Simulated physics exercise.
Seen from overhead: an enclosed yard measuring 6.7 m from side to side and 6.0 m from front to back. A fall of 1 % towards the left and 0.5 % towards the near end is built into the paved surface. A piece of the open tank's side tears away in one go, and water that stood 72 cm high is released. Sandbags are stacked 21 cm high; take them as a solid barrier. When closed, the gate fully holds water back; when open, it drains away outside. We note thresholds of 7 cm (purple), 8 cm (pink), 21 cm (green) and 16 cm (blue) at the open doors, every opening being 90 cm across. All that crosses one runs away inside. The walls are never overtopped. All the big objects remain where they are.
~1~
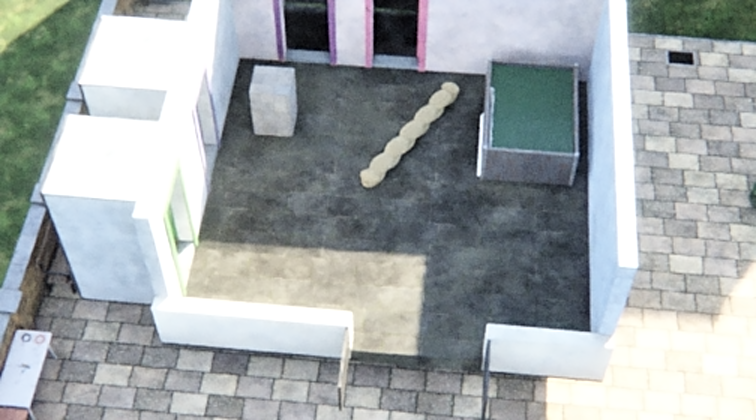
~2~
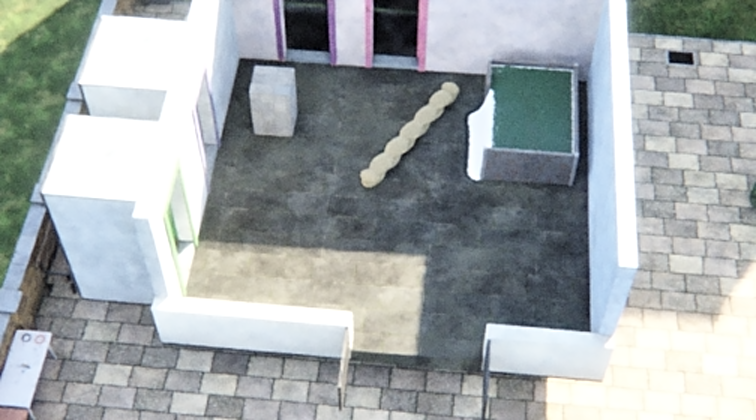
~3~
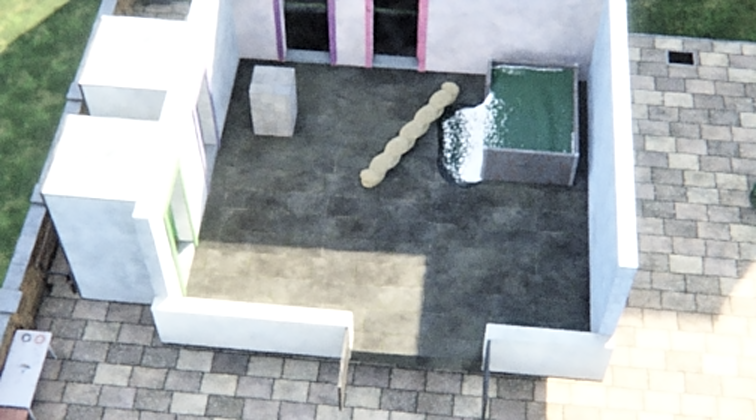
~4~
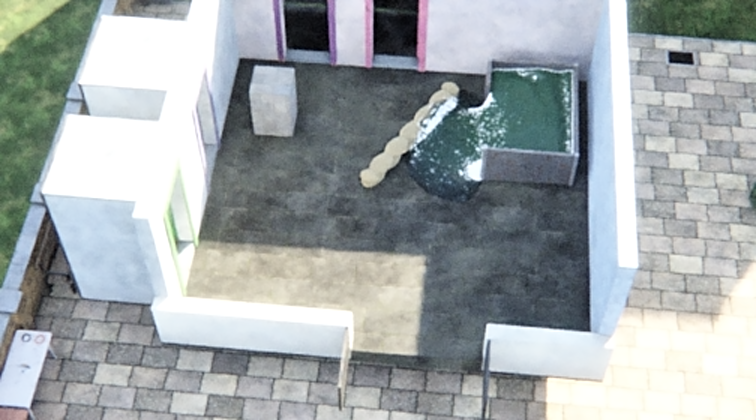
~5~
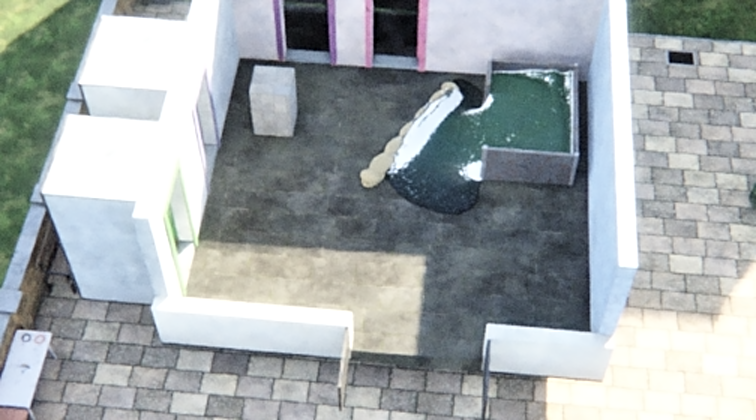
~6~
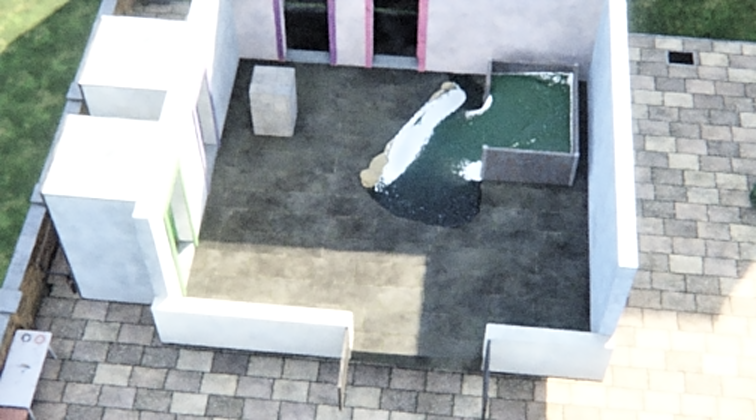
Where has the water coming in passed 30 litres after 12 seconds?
In order: At the purple door the amount will stay short of the limit, at the pink door the amount will stay short of the limit, at the green door the amount will stay short of the limit, at the blue door the amount will stay short of the limit.
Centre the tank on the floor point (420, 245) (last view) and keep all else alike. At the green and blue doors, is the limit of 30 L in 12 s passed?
Relative to the limit, green is beyond it and blue is within it.
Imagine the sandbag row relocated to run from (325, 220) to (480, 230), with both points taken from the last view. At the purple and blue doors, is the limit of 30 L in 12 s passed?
Doors: Purple exceeds / blue exceeds.
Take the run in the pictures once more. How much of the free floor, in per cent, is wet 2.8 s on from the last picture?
Near 65 per cent is wet.
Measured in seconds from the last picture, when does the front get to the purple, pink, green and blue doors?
Purple = 1.4 s, pink = 0.8 s, green = 1.8 s, blue = 1.4 s.
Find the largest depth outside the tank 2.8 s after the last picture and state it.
Around 28 centimetres.
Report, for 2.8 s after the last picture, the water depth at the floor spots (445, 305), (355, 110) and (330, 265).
First 2 cm, then 1 cm, then 4 cm.
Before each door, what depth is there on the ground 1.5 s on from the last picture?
Depths: Purple door 4 cm, pink door 7 cm, green door 0 cm, blue door 6 cm.
Then, 0.7 s after the last picture water covers 30 % of the floor and is deepest (44 cm) near (420, 142); purple door not reached, pink door not reached, green door not reached, blue door not reached.
Then, 1.5 s after the last picture water covers 65 % of the floor and is deepest (32 cm) near (431, 128); purple door 4 cm at the sill, 0 L in, pink door 7 cm at the sill, 0 L in, green door not reached, blue door 6 cm at the sill, 0 L in.
Then, 2.8 s after the last picture water covers 65 % of the floor and is deepest (28 cm) near (178, 323); purple door 3 cm at the sill, 0 L in, pink door 4 cm at the sill, 0 L in, green door 24 cm at the sill, 1 L in, blue door 8 cm at the sill, 0 L in.
Then, 6.3 s after the last picture water covers 75 % of the floor and is deepest (12 cm) near (220, 143); purple door 3 cm at the sill, 0 L in, pink door 1 cm at the sill, 0 L in, green door 9 cm at the sill, 3 L in, blue door 10 cm at the sill, 0 L in.
Then, 11.3 s after the last picture water covers 85 % of the floor and is deepest (10 cm) near (237, 71); purple door 6 cm at the sill, 1 L in, pink door 5 cm at the sill, 3 L in, green door 7 cm at the sill, 3 L in, blue door 8 cm at the sill, 0 L in.
